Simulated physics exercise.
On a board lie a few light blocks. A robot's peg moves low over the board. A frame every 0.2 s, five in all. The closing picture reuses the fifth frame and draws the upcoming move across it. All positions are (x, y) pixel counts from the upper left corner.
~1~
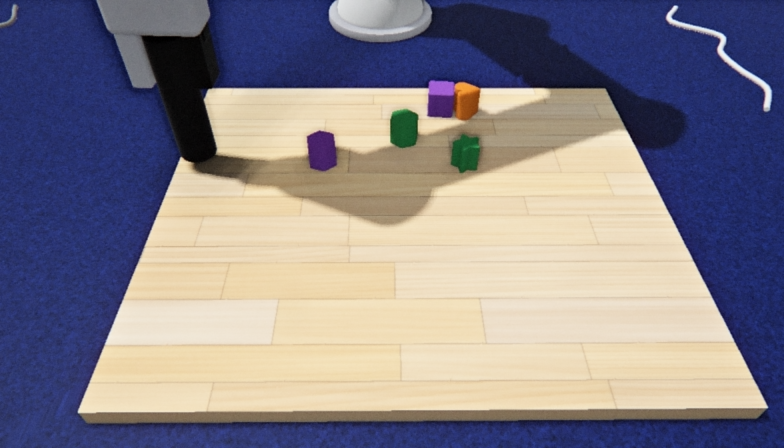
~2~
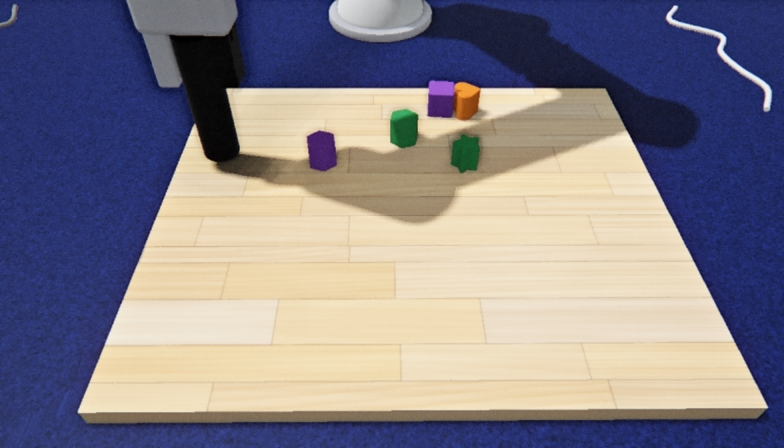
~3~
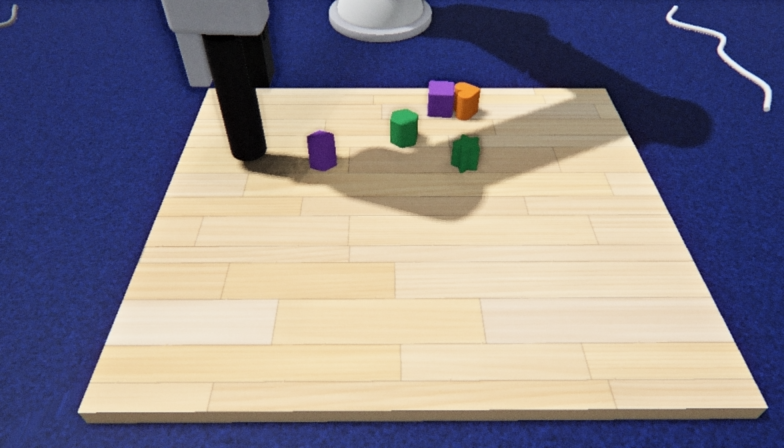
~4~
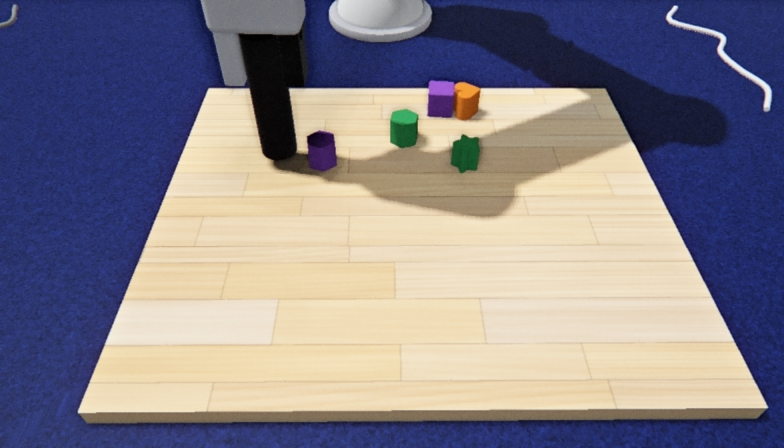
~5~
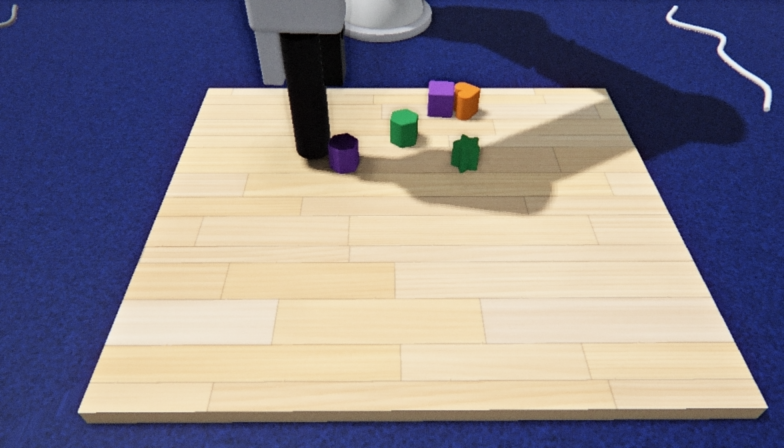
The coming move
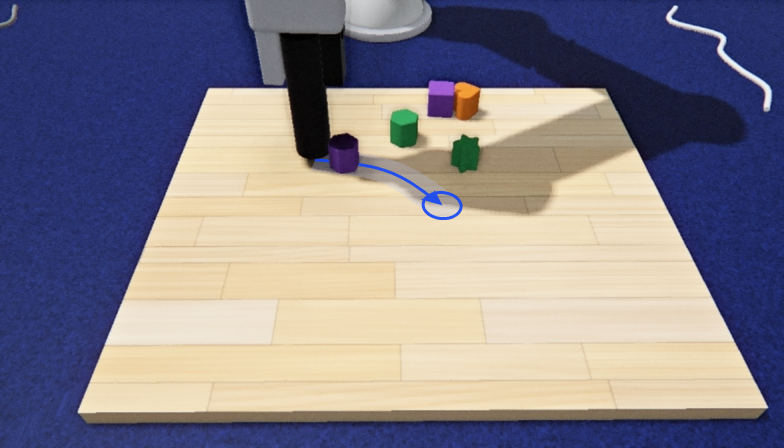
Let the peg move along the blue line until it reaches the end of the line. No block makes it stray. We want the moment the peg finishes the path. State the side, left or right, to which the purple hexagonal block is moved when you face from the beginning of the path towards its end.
Over to the left.
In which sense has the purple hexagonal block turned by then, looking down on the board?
Answer: Anticlockwise.
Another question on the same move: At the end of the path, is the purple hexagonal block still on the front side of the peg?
No, that is not how it ends up.
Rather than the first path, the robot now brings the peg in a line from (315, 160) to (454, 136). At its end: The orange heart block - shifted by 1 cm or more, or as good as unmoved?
It gets displaced.
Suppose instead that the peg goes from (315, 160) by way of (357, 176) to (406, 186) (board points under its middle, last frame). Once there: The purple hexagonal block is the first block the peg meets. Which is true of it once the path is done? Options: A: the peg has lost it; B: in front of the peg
B: In front of the peg.
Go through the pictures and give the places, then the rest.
Lower end of the peg at (199, 152), tops of blocks, purple hexagonal block at (321, 138), green hexagonal block at (404, 116), in the first picture.
Peg at (222, 151), blocks as before, in the second picture.
Peg at (249, 151), blocks as before, in the third picture.
Peg at (280, 150), blocks as before, in the fourth picture.
Peg at (314, 149), purple hexagonal block at (343, 141), green hexagonal block at (404, 116), in the fifth picture.
The drawn path runs from (315, 160) via (363, 165) and (406, 180), ending at (442, 205).
What follows on the original path. One third of the way, peg at (363, 155); purple hexagonal block at (393, 147).
Two thirds of the way, peg at (406, 169); purple hexagonal block at (441, 157), turned 25° anticlockwise.
At the end, peg at (443, 195); purple hexagonal block at (466, 165), turned 105° anticlockwise; green hexagonal block not moved.
